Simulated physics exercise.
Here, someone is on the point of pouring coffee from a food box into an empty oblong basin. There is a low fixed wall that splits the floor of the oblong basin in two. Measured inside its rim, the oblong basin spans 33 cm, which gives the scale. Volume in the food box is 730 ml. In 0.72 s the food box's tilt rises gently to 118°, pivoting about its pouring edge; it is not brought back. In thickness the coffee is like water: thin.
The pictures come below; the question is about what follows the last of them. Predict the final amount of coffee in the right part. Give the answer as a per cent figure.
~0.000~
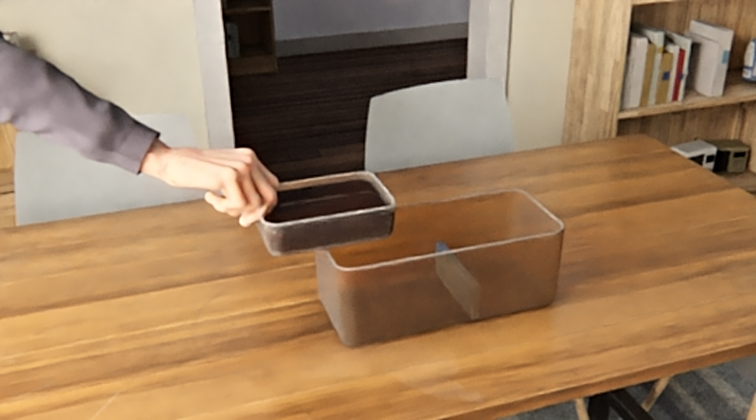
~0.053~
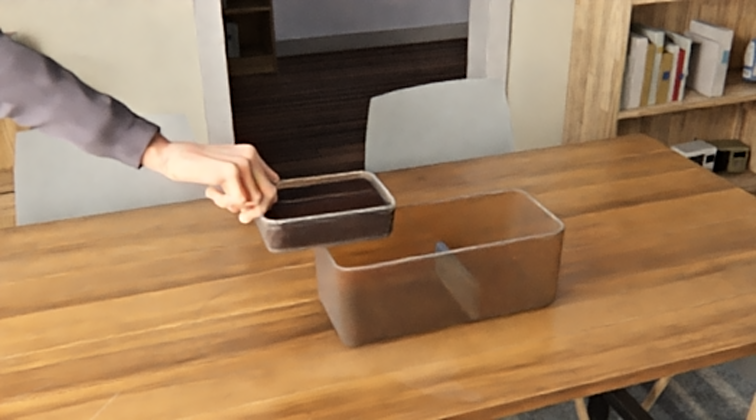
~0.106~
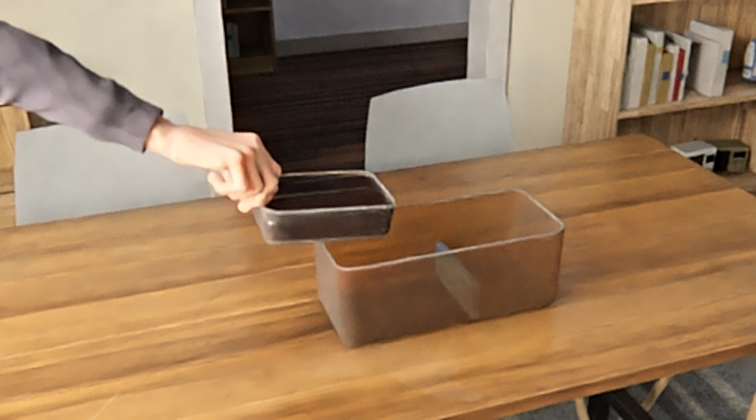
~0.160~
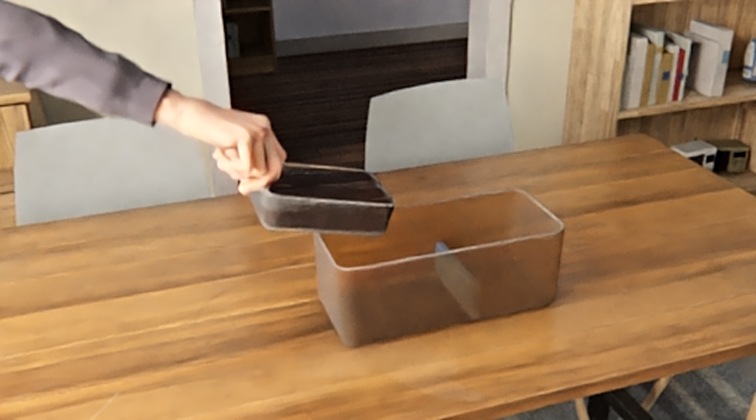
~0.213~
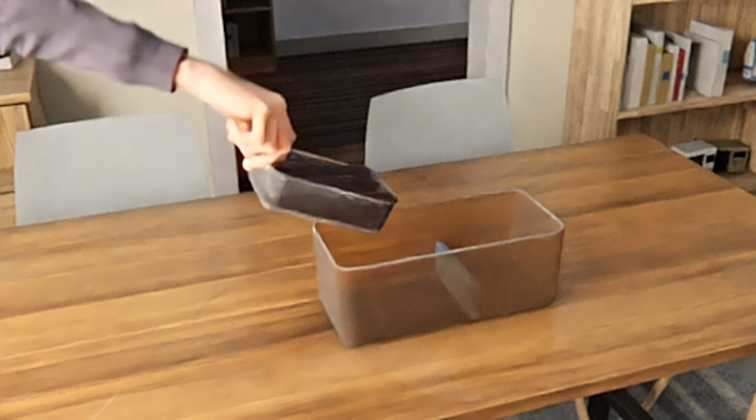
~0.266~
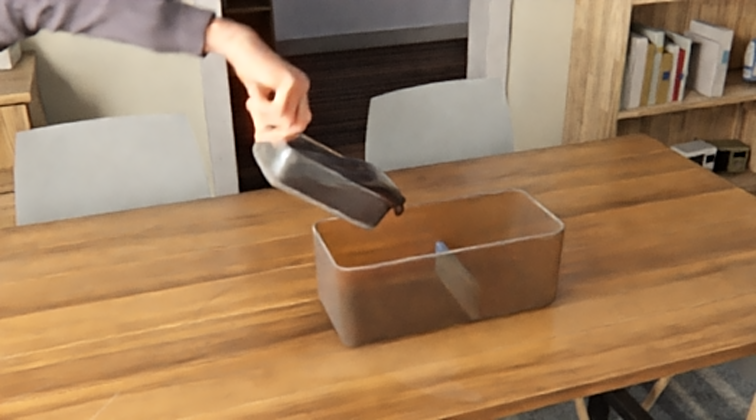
The right part ends with roughly 54 per cent.
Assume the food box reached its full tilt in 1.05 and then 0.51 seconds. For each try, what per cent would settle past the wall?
45 and 35 %.
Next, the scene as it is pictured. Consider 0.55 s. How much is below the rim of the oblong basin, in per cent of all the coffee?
I'd estimate some 50 percent of the liquid.
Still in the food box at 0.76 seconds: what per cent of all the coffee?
Roughly 0 per cent.
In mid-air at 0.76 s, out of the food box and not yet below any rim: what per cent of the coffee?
20 in a hundred, give or take.
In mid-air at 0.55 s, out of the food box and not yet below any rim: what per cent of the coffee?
40 per cent.
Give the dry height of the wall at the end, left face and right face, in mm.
The left side gives some 44 mm, the right side some 32 mm.
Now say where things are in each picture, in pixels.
In the first picture, it leans 0°; its right rim is at (384, 189); the coffee meets the walls at (258, 210) and (381, 191); the oblong basin's rim runs from (324, 247) to (543, 209); the wall's top is at (457, 263).
In the second picture, it leans 2°; its right rim is at (384, 189); the coffee meets the walls at (258, 208) and (381, 190).
In the third picture, it leans 6°; its right rim is at (384, 189); the coffee meets the walls at (258, 202) and (380, 187).
In the fourth picture, it leans 14°; its right rim is at (383, 189); the coffee meets the walls at (257, 190) and (382, 184); 1 per cent is over the edge.
In the fifth picture, it leans 24°; its right rim is at (383, 189); the coffee meets the walls at (259, 175) and (372, 180); 6 per cent is over the edge.
In the sixth picture, it leans 35°; its right rim is at (383, 189); the coffee meets the walls at (261, 156) and (358, 170); 13 per cent is over the edge.
By 0.55 s the tilt is 103° and 6 per cent is still to pour, 27 is left of the wall and 24 right of it.
By 0.76 s the tilt is 118° and 0 per cent is still to pour, 25 is left of the wall and 47 right of it.
By 0.98 s the tilt is 118° and 0 per cent is still to pour, 33 is left of the wall and 55 right of it.
By 1.22 s the tilt is 118° and 0 per cent is still to pour, 34 is left of the wall and 54 right of it.
At rest 34 per cent lies left of the wall, 54 right of it and 12 outside.
